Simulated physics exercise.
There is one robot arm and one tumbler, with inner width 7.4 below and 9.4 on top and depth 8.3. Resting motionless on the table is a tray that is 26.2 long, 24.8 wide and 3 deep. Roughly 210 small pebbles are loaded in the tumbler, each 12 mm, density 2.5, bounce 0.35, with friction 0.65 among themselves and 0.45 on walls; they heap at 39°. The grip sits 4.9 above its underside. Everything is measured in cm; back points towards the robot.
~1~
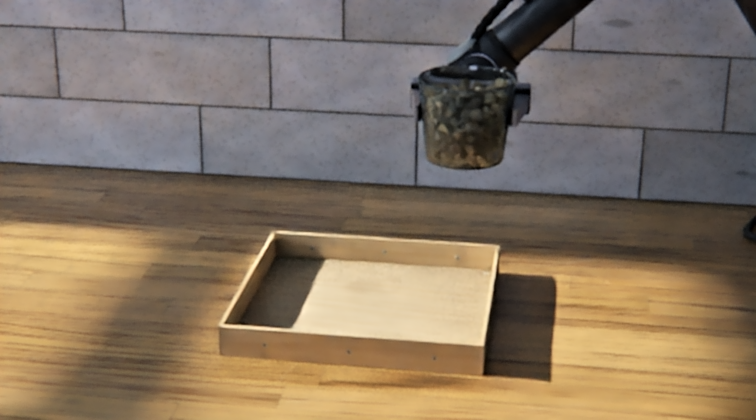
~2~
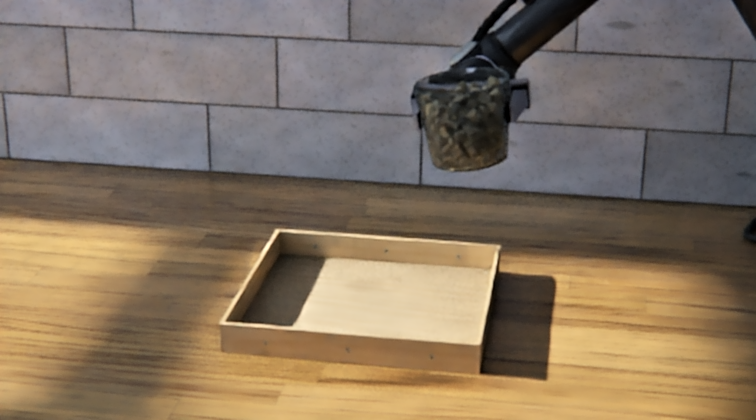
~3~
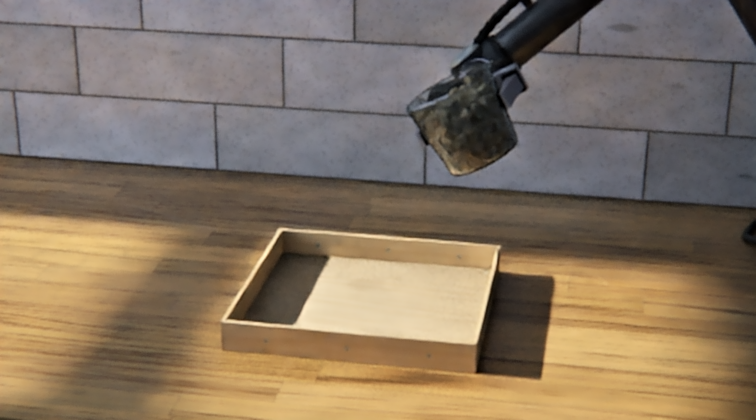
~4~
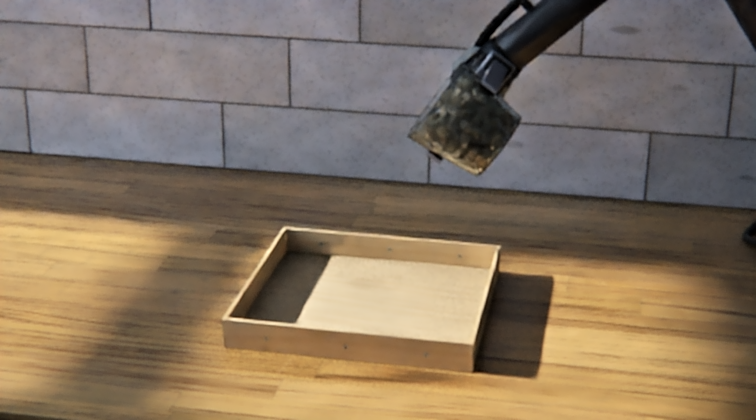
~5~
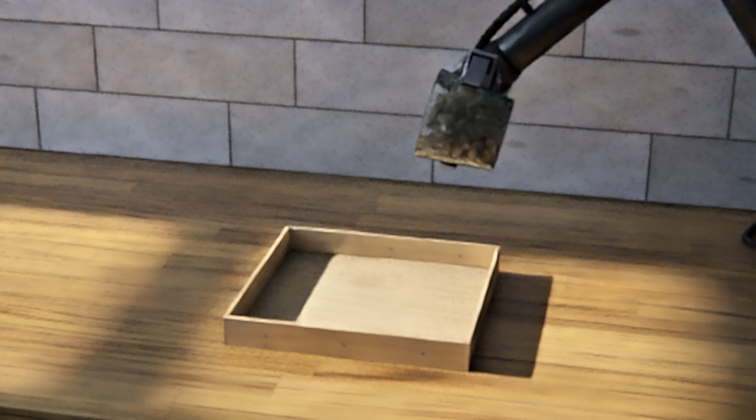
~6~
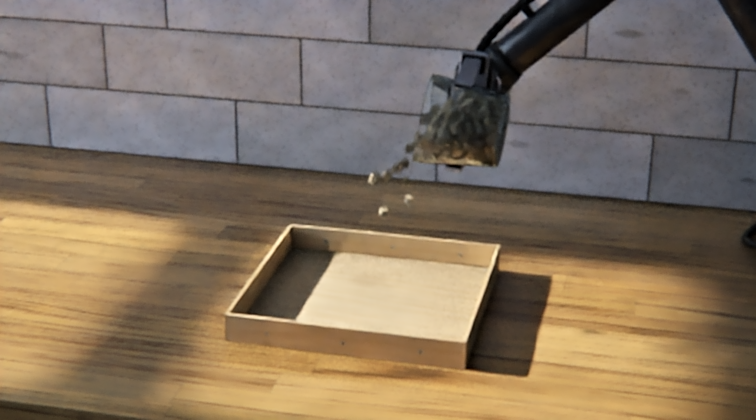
At first, a black robot arm holds a clear tumbler full of small pebbles upright above and behind a shallow wooden tray on a table. The arm steadily tilts the tumbler further over while the tray stays still. Lastly, a few pebbles spill from its left side and drop through the air.
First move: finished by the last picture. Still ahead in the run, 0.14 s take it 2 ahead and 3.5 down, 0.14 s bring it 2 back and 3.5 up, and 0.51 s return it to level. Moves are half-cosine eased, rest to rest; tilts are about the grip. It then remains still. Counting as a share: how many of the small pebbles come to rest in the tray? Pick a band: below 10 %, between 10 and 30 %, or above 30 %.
The share falls between 10 and 30 %.
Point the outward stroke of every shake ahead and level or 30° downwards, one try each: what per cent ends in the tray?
You'd get some 60 per cent with the first setting and some 45 per cent with the second.
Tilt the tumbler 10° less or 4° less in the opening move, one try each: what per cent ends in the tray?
10 and 15 %.
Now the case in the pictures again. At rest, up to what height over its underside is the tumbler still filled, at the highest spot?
I'd say near 8.5 cm from the bottom.
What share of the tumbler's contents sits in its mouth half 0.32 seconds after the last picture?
Some 45 percent is in that half.
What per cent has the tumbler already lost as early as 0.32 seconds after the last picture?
About 20 per cent so far.
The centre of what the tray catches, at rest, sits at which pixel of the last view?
(362, 298).
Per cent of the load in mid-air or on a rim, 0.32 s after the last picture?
Roughly 6 per cent.
Then, 0.32 s on, tilted 84° forward, highest piece 25 above the table; 165 in the tumbler, 28 in the tray, 13 in flight or on a rim.
Then, 0.63 s on, tilted 19° forward, highest piece 26 above the table; 160 in the tumbler, 46 in the tray.
Then, 0.99 s on, level, highest piece 26 above the table; 160 in the tumbler, 46 in the tray.
Then, 2.04 s on, level, highest piece 26 above the table; 160 in the tumbler, 46 in the tray.
In the end, 160 in the tumbler, 46 in the tray. That is 22 % in the tray.
